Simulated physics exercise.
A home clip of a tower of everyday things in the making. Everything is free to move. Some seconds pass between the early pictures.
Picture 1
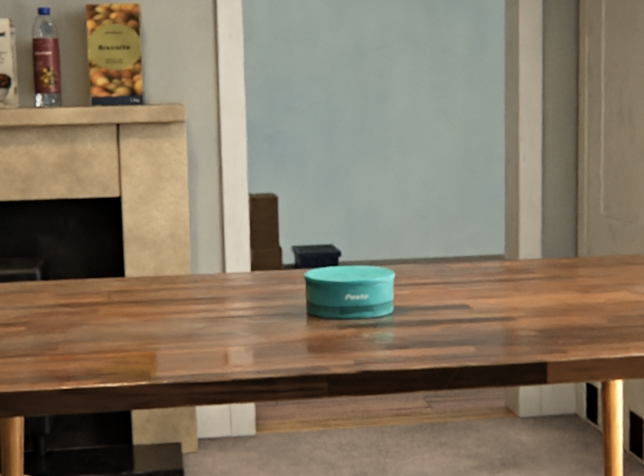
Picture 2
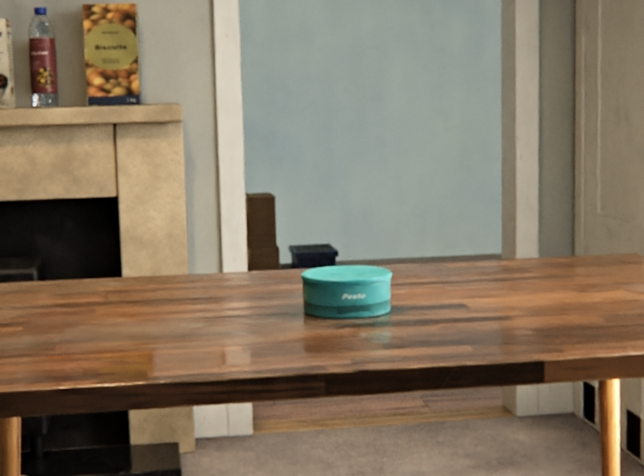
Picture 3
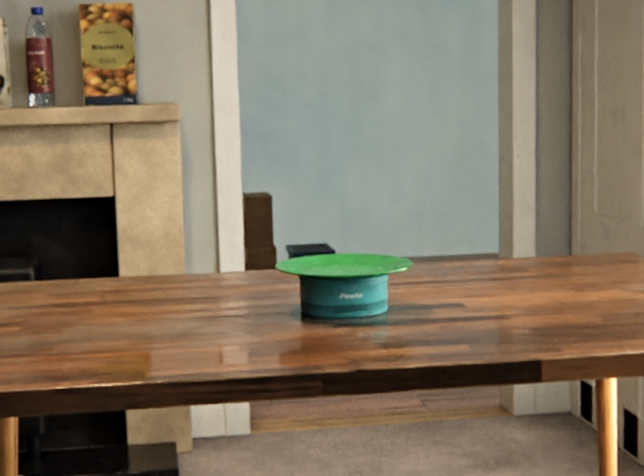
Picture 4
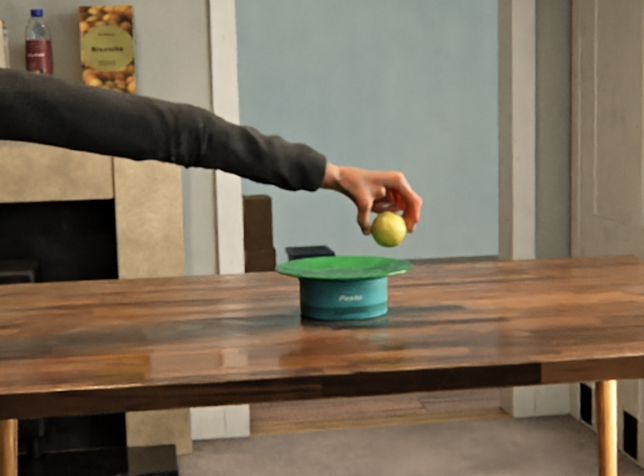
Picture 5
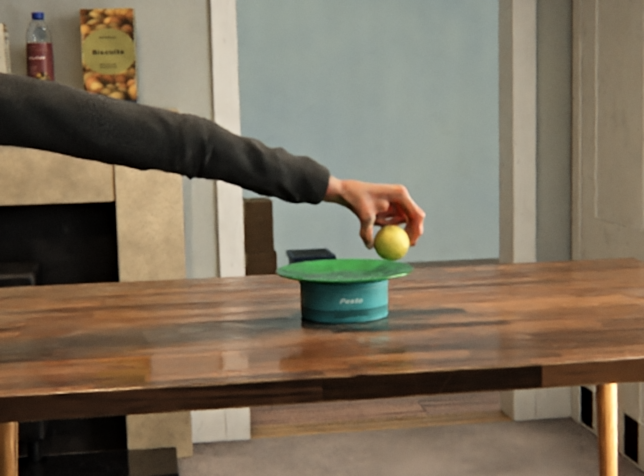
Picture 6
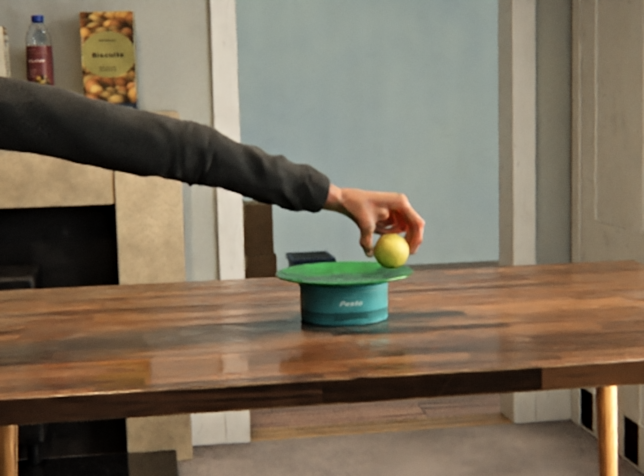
A hand in a dark sleeve reaches in from the left with a yellow lemon, in a home seen from the front across a glossy wooden table, with a pale fireplace at left. A turquoise tub sits mid-table, and a flat green disc appears on top of it. The hand lowers the lemon onto the disc's right side and keeps hold, while the view shifts very slightly.
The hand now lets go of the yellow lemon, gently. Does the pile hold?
As it turns out, it keeps its balance.
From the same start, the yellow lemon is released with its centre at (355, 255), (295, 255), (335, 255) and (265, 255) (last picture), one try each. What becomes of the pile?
First try: It stays up; second try: It stays up; third try: It stays up; fourth try: It loses its balance.
Then, 0.50 s later than the last frame, all is still.
Then, 1.30 s later than the last frame, yellow lemon resting near (391, 252).
When it is over, all 3 as before. End places, in pixels of the last picture, yellow lemon near (391, 252). The pile stays up.
